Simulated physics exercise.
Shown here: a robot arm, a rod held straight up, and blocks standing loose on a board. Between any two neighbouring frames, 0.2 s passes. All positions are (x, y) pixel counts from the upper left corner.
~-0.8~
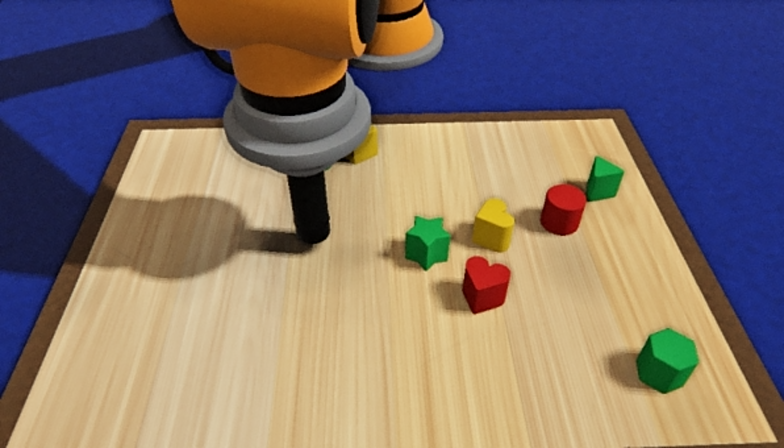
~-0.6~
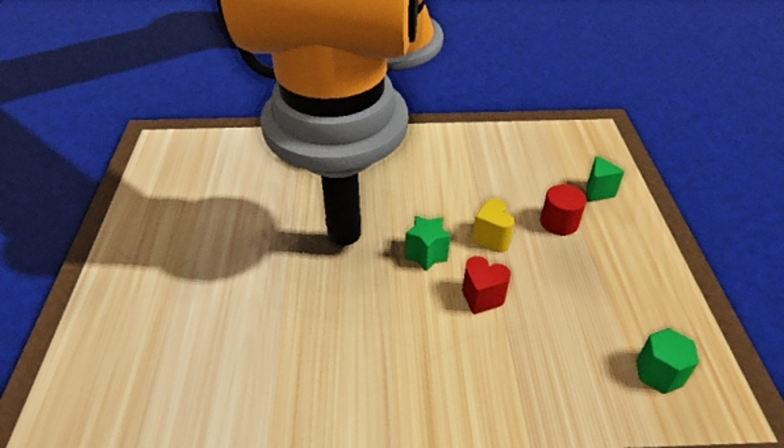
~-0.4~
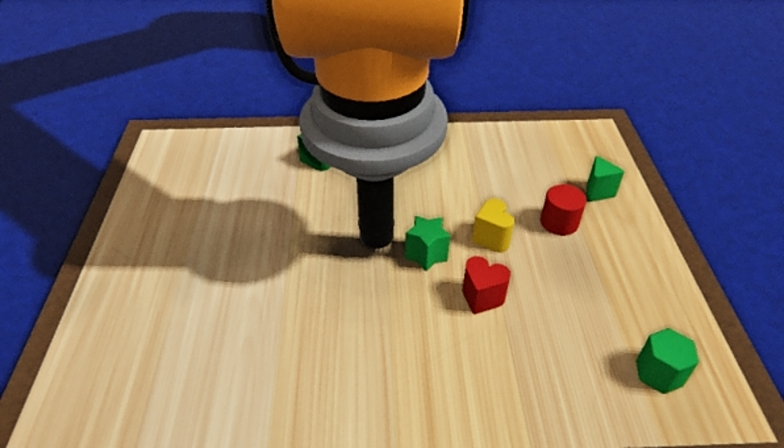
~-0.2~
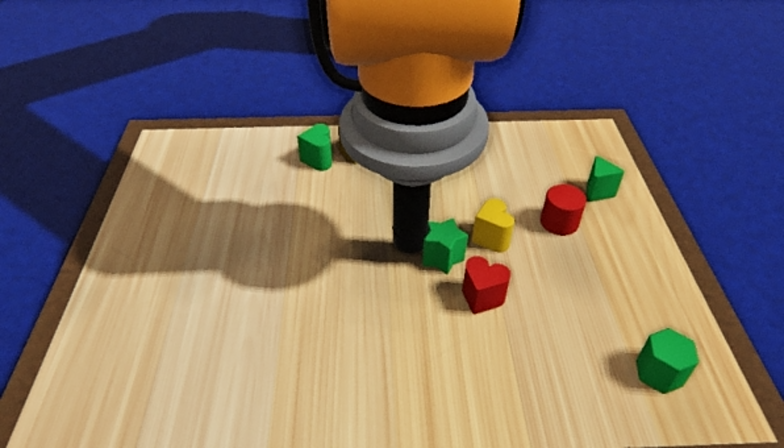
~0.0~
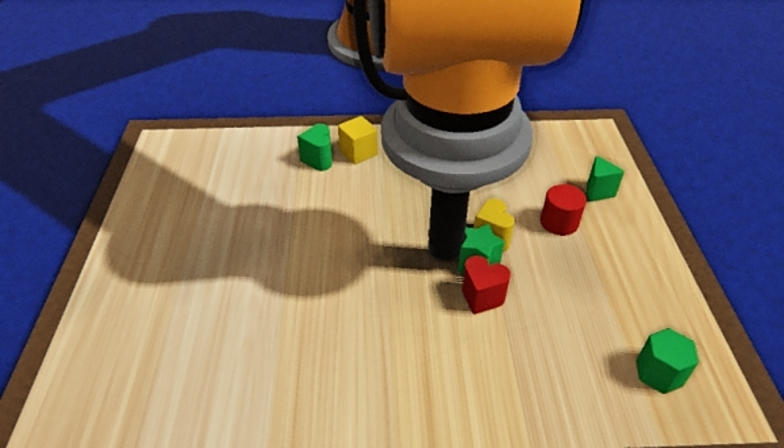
The robot arm's rod moves right and pushes the green star block toward the red heart.
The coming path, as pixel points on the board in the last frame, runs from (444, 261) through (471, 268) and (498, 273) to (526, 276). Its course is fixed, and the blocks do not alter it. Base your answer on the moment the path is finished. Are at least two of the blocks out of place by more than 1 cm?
No.
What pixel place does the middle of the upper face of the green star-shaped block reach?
The middle of its upper face will lie at (568, 252).
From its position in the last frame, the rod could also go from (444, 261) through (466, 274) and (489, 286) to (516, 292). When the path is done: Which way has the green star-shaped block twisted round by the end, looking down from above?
From the top: Counterclockwise.
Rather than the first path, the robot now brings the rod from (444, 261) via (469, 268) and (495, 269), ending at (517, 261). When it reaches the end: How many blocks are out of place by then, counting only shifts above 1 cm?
The number of blocks that move over 1 cm is one.
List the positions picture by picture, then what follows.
In the first frame, tip of the rod at (314, 233), middles of tops, green star-shaped block at (428, 228), red heart block at (486, 272).
In the second frame, rod at (345, 235), nothing pushed.
In the third frame, rod at (377, 238), nothing pushed.
In the fourth frame, rod at (410, 242), green star-shaped block at (445, 232).
In the fifth frame, rod at (445, 249), green star-shaped block at (481, 238), red heart block at (486, 272).
What follows on the original path. Halfway along, rod at (487, 259); green star-shaped block at (525, 247).
At the end, rod at (529, 264); green star-shaped block at (568, 252); red heart block unmoved.
